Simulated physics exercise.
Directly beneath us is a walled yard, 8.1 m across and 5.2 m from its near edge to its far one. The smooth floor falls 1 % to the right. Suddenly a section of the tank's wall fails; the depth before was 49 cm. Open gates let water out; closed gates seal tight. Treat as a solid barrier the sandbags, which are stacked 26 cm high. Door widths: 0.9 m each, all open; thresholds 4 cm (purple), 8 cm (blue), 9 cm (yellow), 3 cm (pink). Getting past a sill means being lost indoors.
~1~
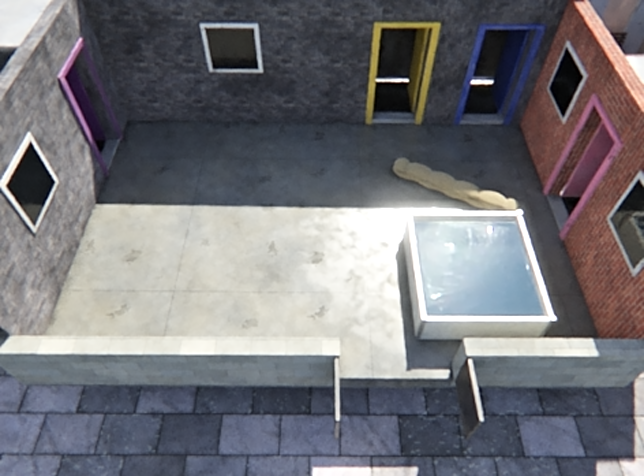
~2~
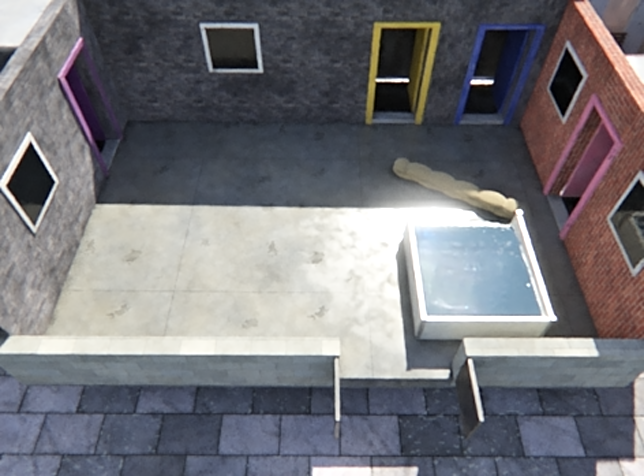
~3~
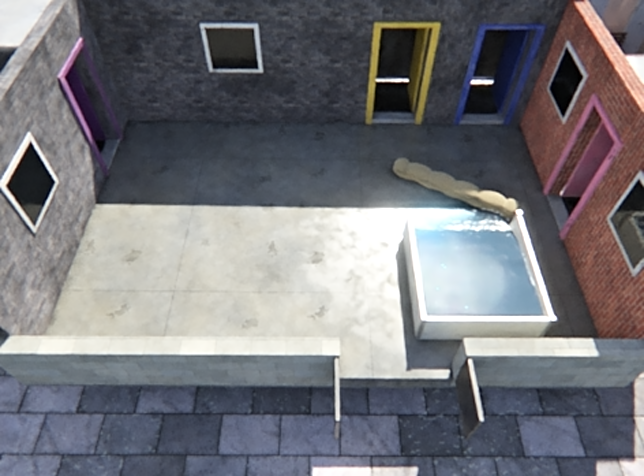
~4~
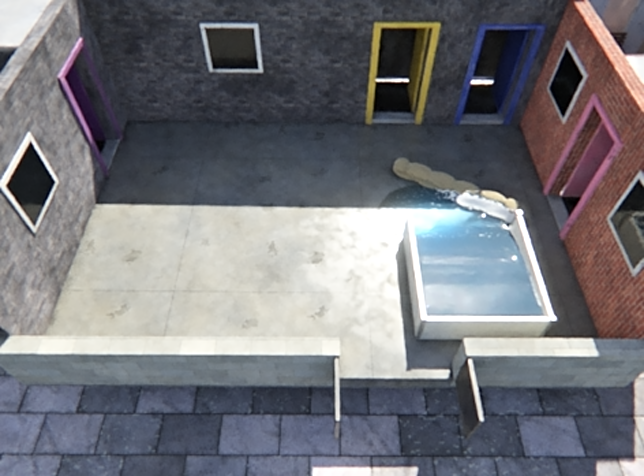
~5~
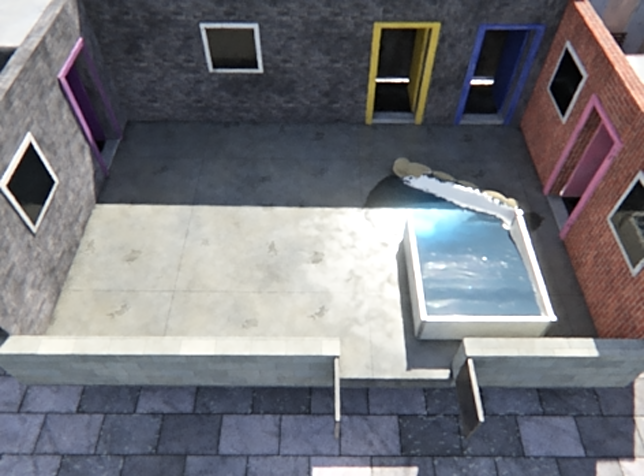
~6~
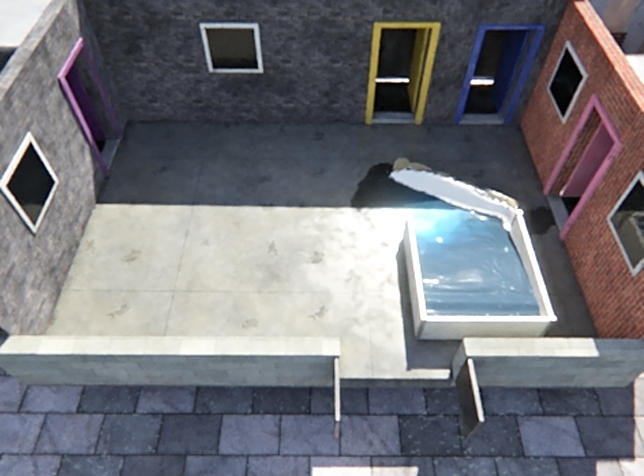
A walled yard with a pale, smooth floor, half in shadow, is seen from high above, with dark stone walls at the left and back, a red brick wall at right, and purple, yellow, blue and pink doorways. A white-rimmed tank of still, bluish water sits at right before tan sandbags. Water pours from the tank's far side, surges against the sandbags in white foam and spreads darkly around them, while the view stays fixed.
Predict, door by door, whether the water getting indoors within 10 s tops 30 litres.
The purple door lets in more than the limit, the blue door lets in less than the limit, the yellow door lets in less than the limit, the pink door lets in more than the limit.
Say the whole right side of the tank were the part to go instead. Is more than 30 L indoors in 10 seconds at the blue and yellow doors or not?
Compared with that limit, blue goes higher while yellow falls short.
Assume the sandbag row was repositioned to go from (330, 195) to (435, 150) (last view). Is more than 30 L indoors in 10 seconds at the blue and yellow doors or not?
Blue exceeded, yellow within the limit.
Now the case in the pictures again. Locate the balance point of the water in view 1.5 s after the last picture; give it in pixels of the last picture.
Close to (422, 221) in the last picture.
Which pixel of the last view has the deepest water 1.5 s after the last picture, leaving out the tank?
Roughly at pixel (474, 217).
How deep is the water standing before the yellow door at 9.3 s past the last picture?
Around 2.0 cm there.
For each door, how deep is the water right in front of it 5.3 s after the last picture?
Depths in cm: Purple 8, blue 3, yellow 2, pink 4.
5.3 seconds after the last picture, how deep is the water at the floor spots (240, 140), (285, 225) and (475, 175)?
First spot near 4 cm, second near 2 cm, third near 2 cm.
Then, 0.7 s after the last picture water covers 20 % of the floor and is deepest (36 cm) near (484, 217); purple door not reached, blue door not reached, yellow door not reached, pink door 5 cm at the sill, 4 L in.
Then, 1.5 s after the last picture water covers 35 % of the floor and is deepest (28 cm) near (474, 217); purple door not reached, blue door not reached, yellow door not reached, pink door 6 cm at the sill, 32 L in.
Then, 2.8 s after the last picture water covers 55 % of the floor and is deepest (14 cm) near (478, 233); purple door not reached, blue door 4 cm at the sill, 0 L in, yellow door 5 cm at the sill, 0 L in, pink door 6 cm at the sill, 68 L in.
Then, 5.3 s after the last picture water covers 70 % of the floor and is deepest (12 cm) near (484, 217); purple door 8 cm at the sill, 47 L in, blue door 3 cm at the sill, 0 L in, yellow door 2 cm at the sill, 0 L in, pink door 4 cm at the sill, 86 L in.
Then, 9.3 s after the last picture water covers 85 % of the floor and is deepest (6 cm) near (484, 217); purple door 2 cm at the sill, 60 L in, blue door 3 cm at the sill, 0 L in, yellow door 2 cm at the sill, 0 L in, pink door 5 cm at the sill, 106 L in.
